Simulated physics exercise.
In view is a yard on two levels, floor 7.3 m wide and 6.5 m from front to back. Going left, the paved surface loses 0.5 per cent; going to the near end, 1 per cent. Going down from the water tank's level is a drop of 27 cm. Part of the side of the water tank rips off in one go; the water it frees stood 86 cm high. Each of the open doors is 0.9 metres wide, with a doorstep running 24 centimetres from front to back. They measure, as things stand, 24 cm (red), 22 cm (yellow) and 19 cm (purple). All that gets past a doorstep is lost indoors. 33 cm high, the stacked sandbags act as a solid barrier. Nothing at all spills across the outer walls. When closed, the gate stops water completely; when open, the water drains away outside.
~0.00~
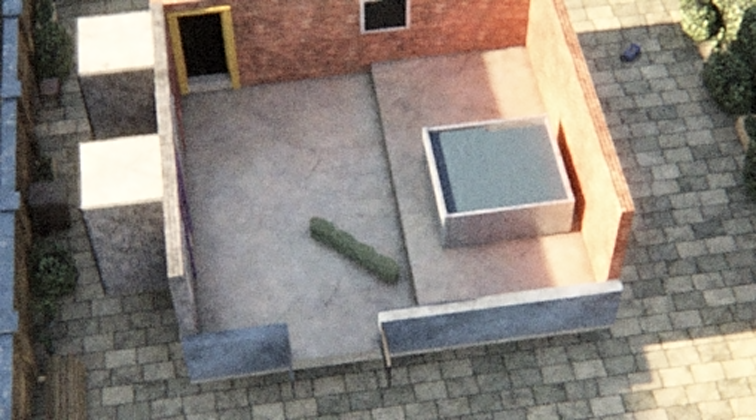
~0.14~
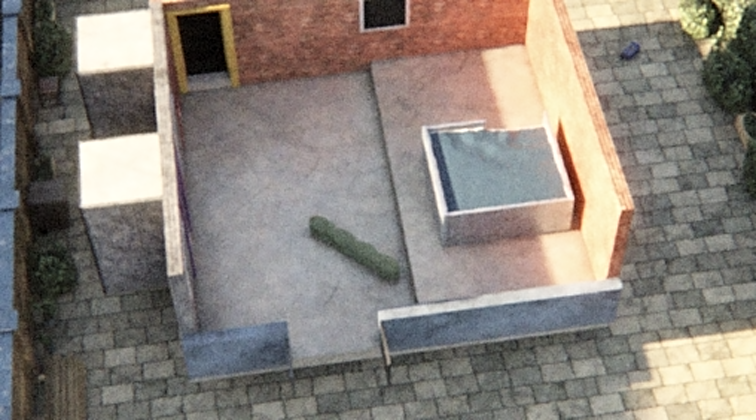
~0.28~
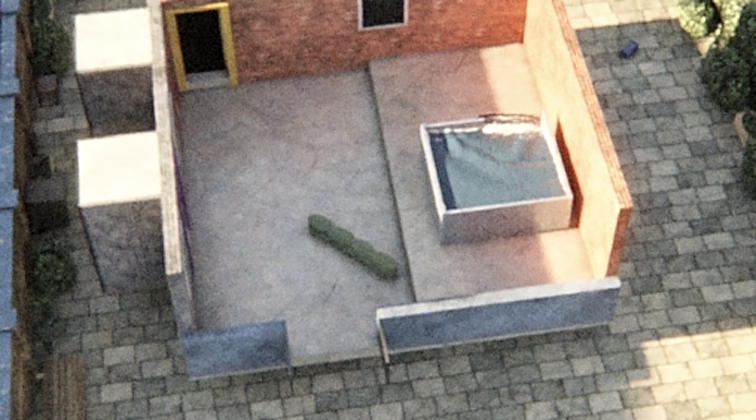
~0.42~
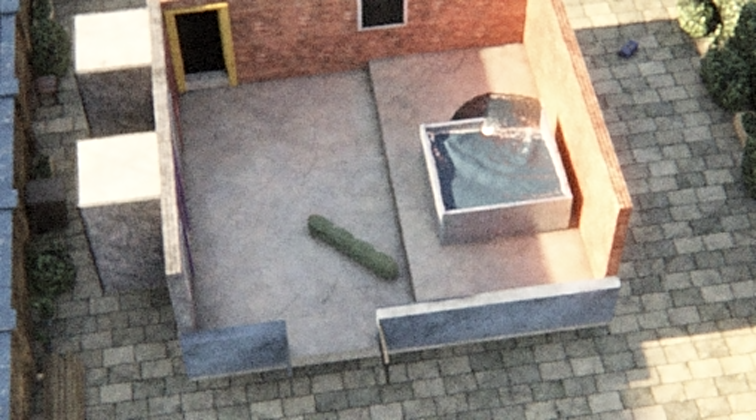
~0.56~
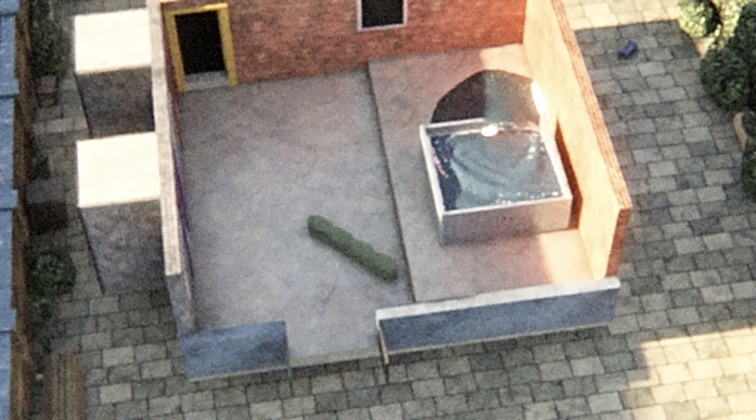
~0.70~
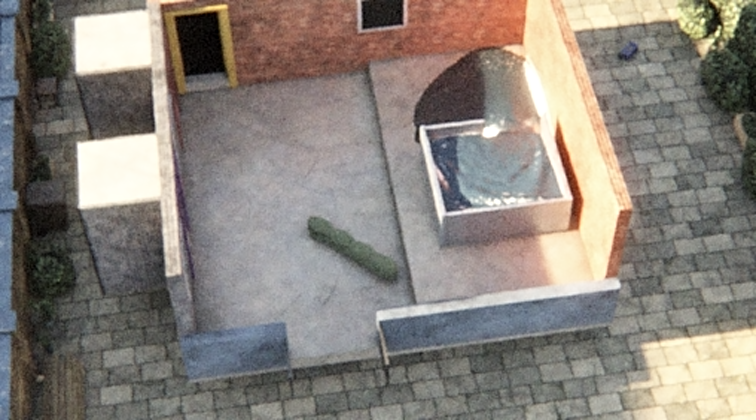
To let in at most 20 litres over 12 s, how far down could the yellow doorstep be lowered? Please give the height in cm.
Down to roughly 18 cm.
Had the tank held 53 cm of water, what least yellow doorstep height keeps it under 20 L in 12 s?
I'd say close to 8.5 cm.
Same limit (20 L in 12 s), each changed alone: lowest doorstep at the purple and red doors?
Some 9.0 cm for purple, some 27 cm for red.
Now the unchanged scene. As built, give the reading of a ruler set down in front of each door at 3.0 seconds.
Door by door in cm - red 0, yellow 5, purple 0.
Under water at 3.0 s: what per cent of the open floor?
About 40 per cent.
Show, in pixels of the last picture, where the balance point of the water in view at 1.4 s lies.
Around (493, 158).
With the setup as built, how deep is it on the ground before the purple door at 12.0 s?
About 8.0 centimetres deep.
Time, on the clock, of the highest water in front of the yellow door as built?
The depth peaks at about 6.5 seconds.
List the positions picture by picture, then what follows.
The water tank at (497, 167) is whole and still, 86 cm deep; the yellow door at (206, 56) is dry, in the first frame.
The gap is on the far side, the front 0.3 m out at a hidden place; the back of the water tank holds 86 cm, in the second frame.
Water pours out on the far side and has run 0.8 m, to (482, 119); about 12 cm deep outside, 86 cm at the back, in the third frame.
The front is at (485, 96), 1.4 m from the gap on the far side; 2.2 m2 of floor is wet, 86 cm left at the back, in the fourth frame.
The gap is on the far side, the front 2.1 m out at (489, 71); the back of the water tank holds 82 cm, in the fifth frame.
The front is at (486, 49), 2.8 m from the gap on the far side; 5.5 m2 of floor is wet, 74 cm left at the back; the yellow door at (203, 56), 6.4 m from the gap, is still 4.5 m from the nearest water, in the sixth frame.
After 1.4 s water covers 20 % of the floor, deepest (66 cm) near (513, 50); it has not reached the yellow door.
After 3.0 s water covers 40 % of the floor, deepest (38 cm) near (496, 52); 5 cm at the yellow door, 0 litres in over its 22 cm doorstep.
After 12.0 s water covers 90 % of the floor, deepest (18 cm) near (200, 360); 9 cm at the yellow door, 4 litres in over its 22 cm doorstep.
At the yellow door as built, the water arrived by 2.8 s and peaked near 21 cm at 6.6 s.
With a doorstep of 16 cm, 34 litres would have come in within the 12 s; with 22 cm, 4 litres. So under 20 litres takes about 18 cm.
